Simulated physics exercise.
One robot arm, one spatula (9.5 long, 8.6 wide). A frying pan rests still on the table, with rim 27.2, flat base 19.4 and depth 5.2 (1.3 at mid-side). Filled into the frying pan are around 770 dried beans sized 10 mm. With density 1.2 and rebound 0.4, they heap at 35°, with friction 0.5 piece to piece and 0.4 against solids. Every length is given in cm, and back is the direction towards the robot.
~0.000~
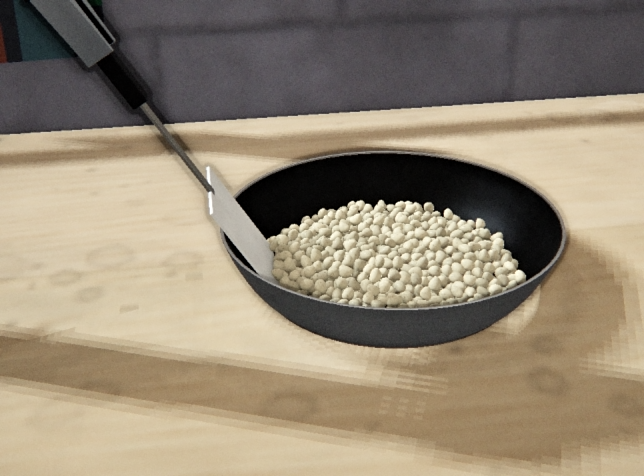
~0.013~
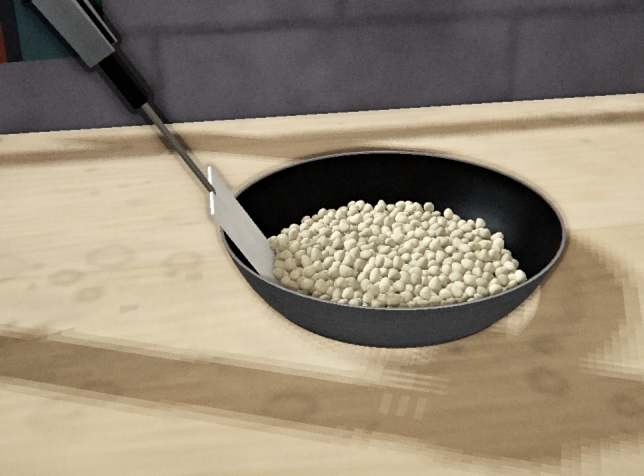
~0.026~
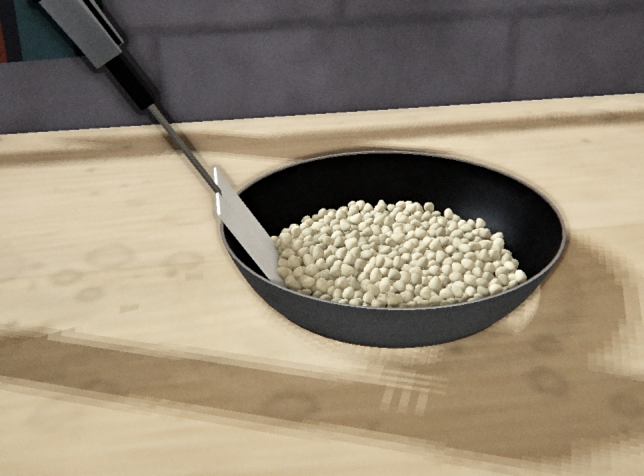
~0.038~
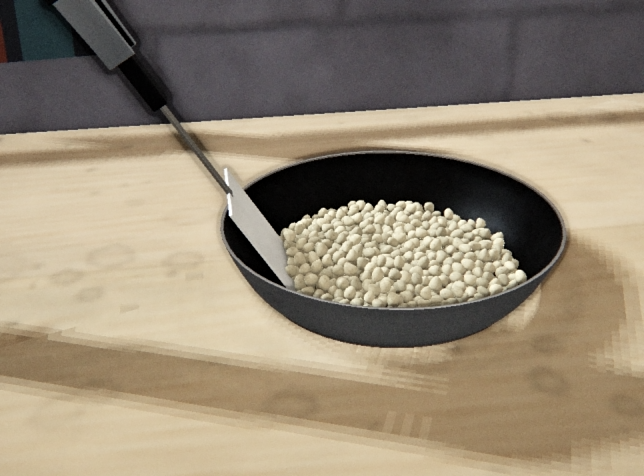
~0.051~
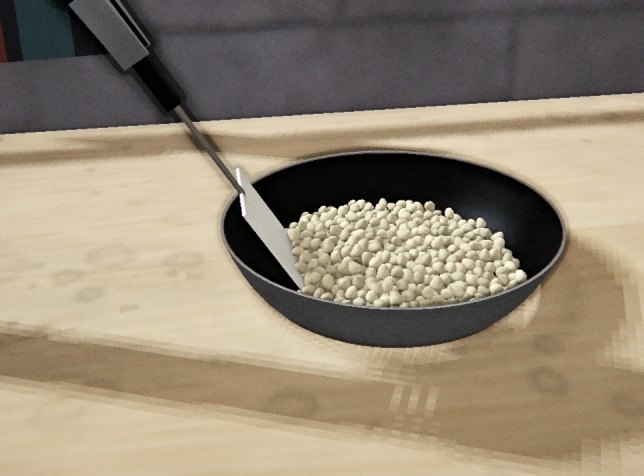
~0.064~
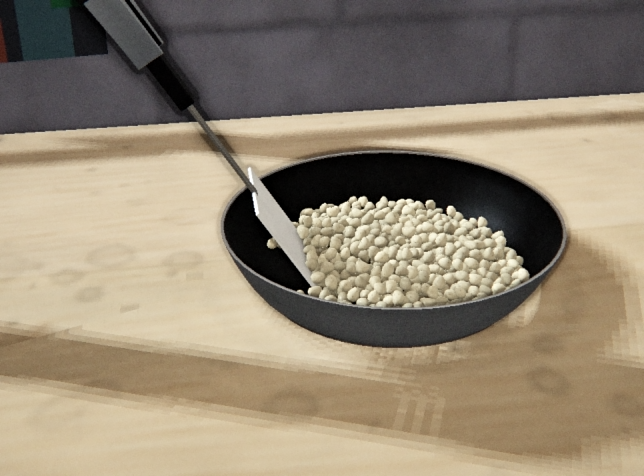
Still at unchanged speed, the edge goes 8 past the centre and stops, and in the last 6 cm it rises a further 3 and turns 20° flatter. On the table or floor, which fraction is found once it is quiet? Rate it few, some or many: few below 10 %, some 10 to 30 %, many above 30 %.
Few, below 10 %.
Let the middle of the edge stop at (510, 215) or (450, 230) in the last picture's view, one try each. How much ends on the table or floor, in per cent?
First try roughly 20 percent, second roughly 0 percent.
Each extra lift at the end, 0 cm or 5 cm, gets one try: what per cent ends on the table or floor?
Roughly 0 per cent, then 5 per cent.
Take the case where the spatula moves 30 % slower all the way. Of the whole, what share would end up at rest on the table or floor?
In that case, around 0 per cent would end on the table or floor.
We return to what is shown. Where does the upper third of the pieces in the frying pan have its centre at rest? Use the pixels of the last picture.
Approximately at pixel (505, 228).
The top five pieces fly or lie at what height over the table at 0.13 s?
Around 4 cm above the table.
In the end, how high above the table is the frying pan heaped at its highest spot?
Some 6.5 cm above the table.
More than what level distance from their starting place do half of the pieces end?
Near 4 cm, measured level.
By 0.13 s, sloping 59°, highest piece 5 above the table; 771 in the frying pan.
By 0.20 s, sloping 52°, highest piece 5 above the table; 771 in the frying pan.
By 0.43 s, sloping 39°, highest piece 6 above the table; 757 in the frying pan, 11 on the table or floor, 3 on the blade or in flight.
By 1.48 s, sloping 39°, highest piece 6 above the table; 757 in the frying pan, 14 on the table or floor.
Final count, 757 in the frying pan, 14 on the table or floor. That is 2 % on the table or floor.
